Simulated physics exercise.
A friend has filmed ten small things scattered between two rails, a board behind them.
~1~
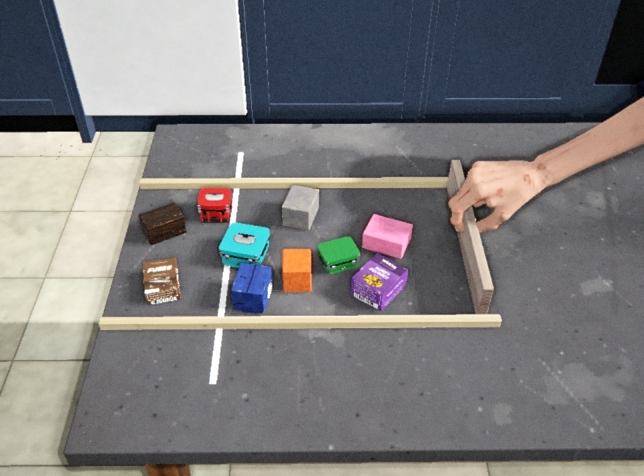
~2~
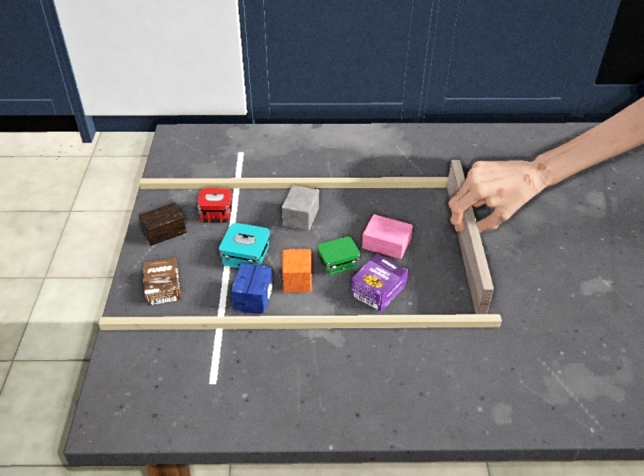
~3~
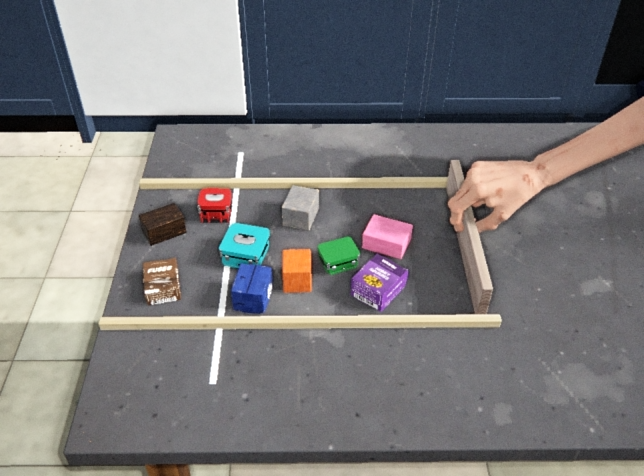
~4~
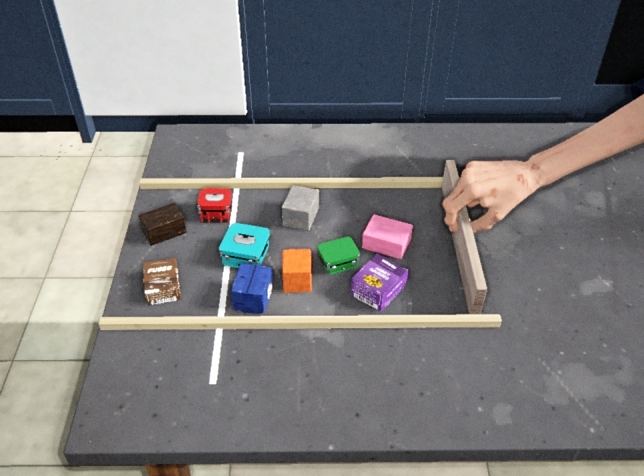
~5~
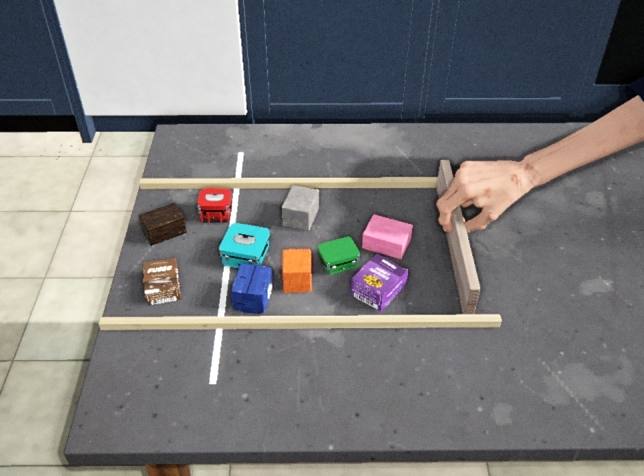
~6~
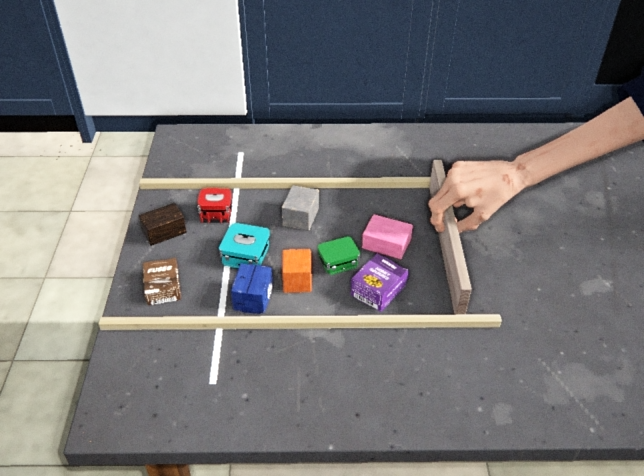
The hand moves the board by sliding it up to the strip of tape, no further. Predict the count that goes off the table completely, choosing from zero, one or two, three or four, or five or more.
Zero lost.
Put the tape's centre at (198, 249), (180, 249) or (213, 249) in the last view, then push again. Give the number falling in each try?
In order: 1, 3 and 1.
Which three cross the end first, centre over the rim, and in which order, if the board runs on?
Order, earliest first: Brown box, blue box, turquoise case.
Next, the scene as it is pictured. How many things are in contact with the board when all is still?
Counting them up gives 4.
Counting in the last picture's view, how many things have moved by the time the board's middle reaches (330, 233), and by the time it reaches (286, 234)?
The number moved is 6 and then 7.
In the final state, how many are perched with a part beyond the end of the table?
Overhanging: 1.
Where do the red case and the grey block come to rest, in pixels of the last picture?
The red case stops around (184, 205); the grey block around (212, 210).
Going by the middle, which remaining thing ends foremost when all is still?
That would be the brown box.
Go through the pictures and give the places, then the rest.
The first picture shows black block (163, 224); brown box (162, 281); red case (216, 205); board (468, 233); tape (229, 249).
The second picture shows brown box (162, 281); turquoise case (245, 247).
The third picture shows red case (216, 206); orange block (297, 271).
The fourth picture shows black block (163, 224); blue box (252, 289).
The fifth picture shows brown box (162, 281); green case (338, 257).
The sixth picture shows black block (163, 224); brown box (162, 281); red case (216, 206); board (448, 233); tape (229, 249).
Soon after, none off yet; black block at rest near (163, 224); brown box at rest near (162, 281); red case at rest near (216, 206).
In the end, the number that fall off is zero.
